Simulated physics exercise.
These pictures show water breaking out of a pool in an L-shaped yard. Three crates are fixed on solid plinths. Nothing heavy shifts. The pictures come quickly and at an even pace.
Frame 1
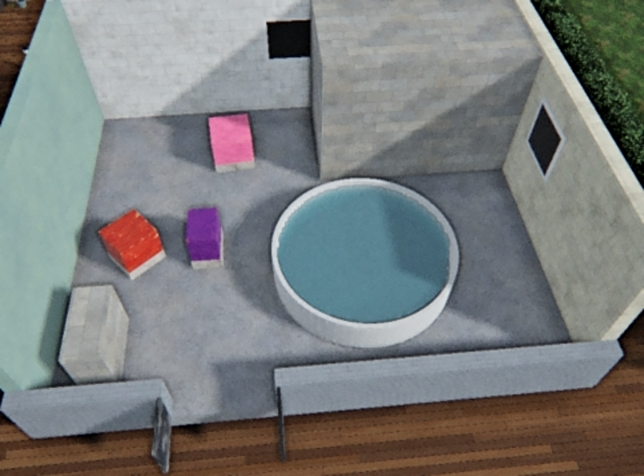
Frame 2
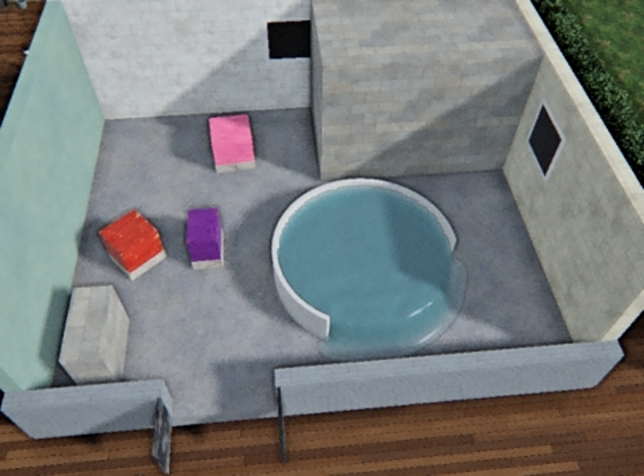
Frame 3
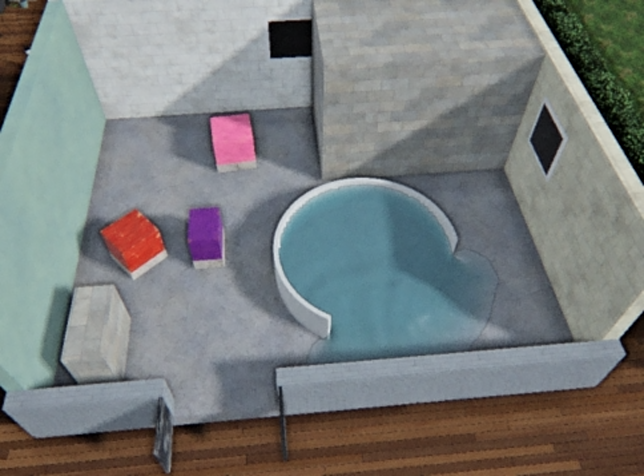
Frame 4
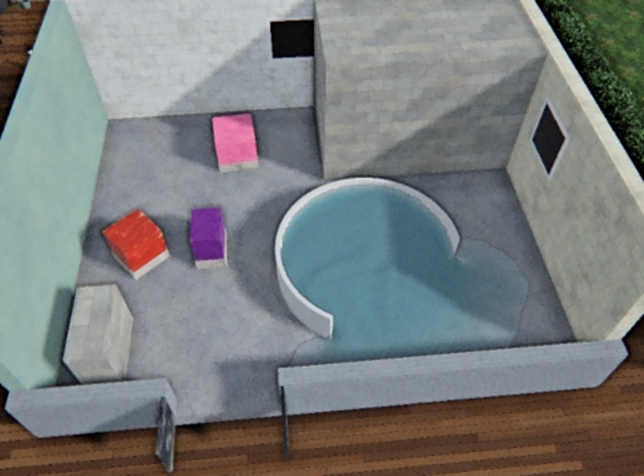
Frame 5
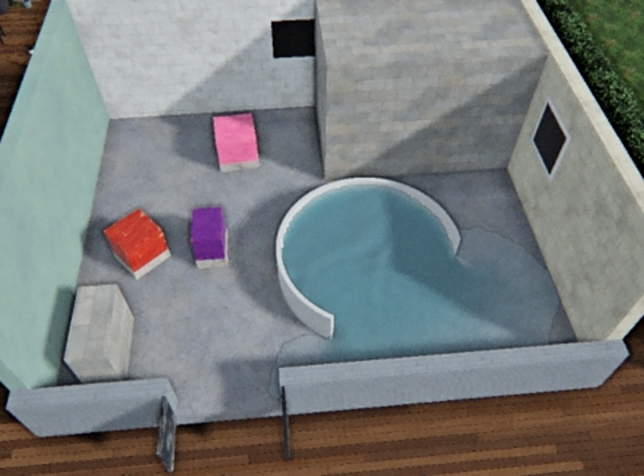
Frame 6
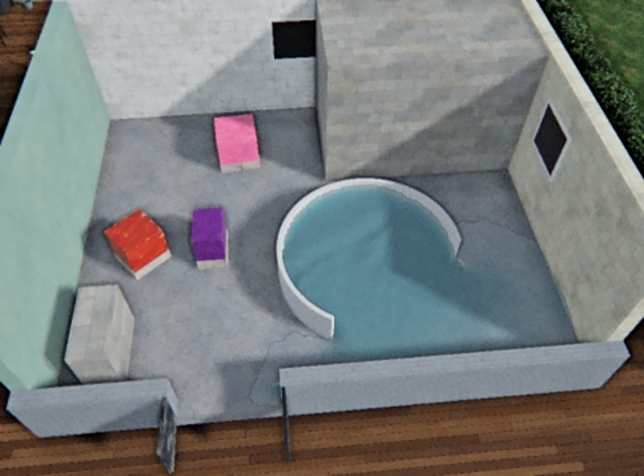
Round white-rimmed pool in a walled yard opening at its front right side, water pouring out and spreading across the grey floor.
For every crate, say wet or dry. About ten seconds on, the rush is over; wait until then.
In the end red crate: A dry one; pink crate: A dry one; purple crate: A dry one.
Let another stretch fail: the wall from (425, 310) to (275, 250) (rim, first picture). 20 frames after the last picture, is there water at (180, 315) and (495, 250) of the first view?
First spot swamped, second spot swamped.
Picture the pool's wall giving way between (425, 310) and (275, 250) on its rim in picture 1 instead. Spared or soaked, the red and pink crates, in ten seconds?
Well, the red crate gets reached, and the pink crate is never reached as well.
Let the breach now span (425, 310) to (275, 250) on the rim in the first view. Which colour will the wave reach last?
It's the crate marked pink.
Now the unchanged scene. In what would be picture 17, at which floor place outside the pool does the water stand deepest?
Near (578, 364).
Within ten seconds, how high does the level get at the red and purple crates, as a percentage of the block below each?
Roughly 80 per cent for the first, 60 per cent for the second.
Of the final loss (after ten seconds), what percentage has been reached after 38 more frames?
I'd say about 60 per cent.
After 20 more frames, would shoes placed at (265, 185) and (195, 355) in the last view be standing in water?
One after the other: Dry, covered.
A moment on, water covers 25 % of the floor; the red crate not reached, the pink crate not reached, the purple crate not reached.
Next, water covers 35 % of the floor; the red crate water round its plinth, the pink crate not reached, the purple crate not reached.
Then, water covers 50 % of the floor; the red crate water round its plinth, the pink crate not reached, the purple crate water round its plinth.
Later, water covers 80 % of the floor; the red crate water round its plinth, the pink crate water round its plinth, the purple crate water round its plinth.
In the end, water covers 100 % of the floor; the red crate stayed above the water, the pink crate stayed above the water, the purple crate stayed above the water.
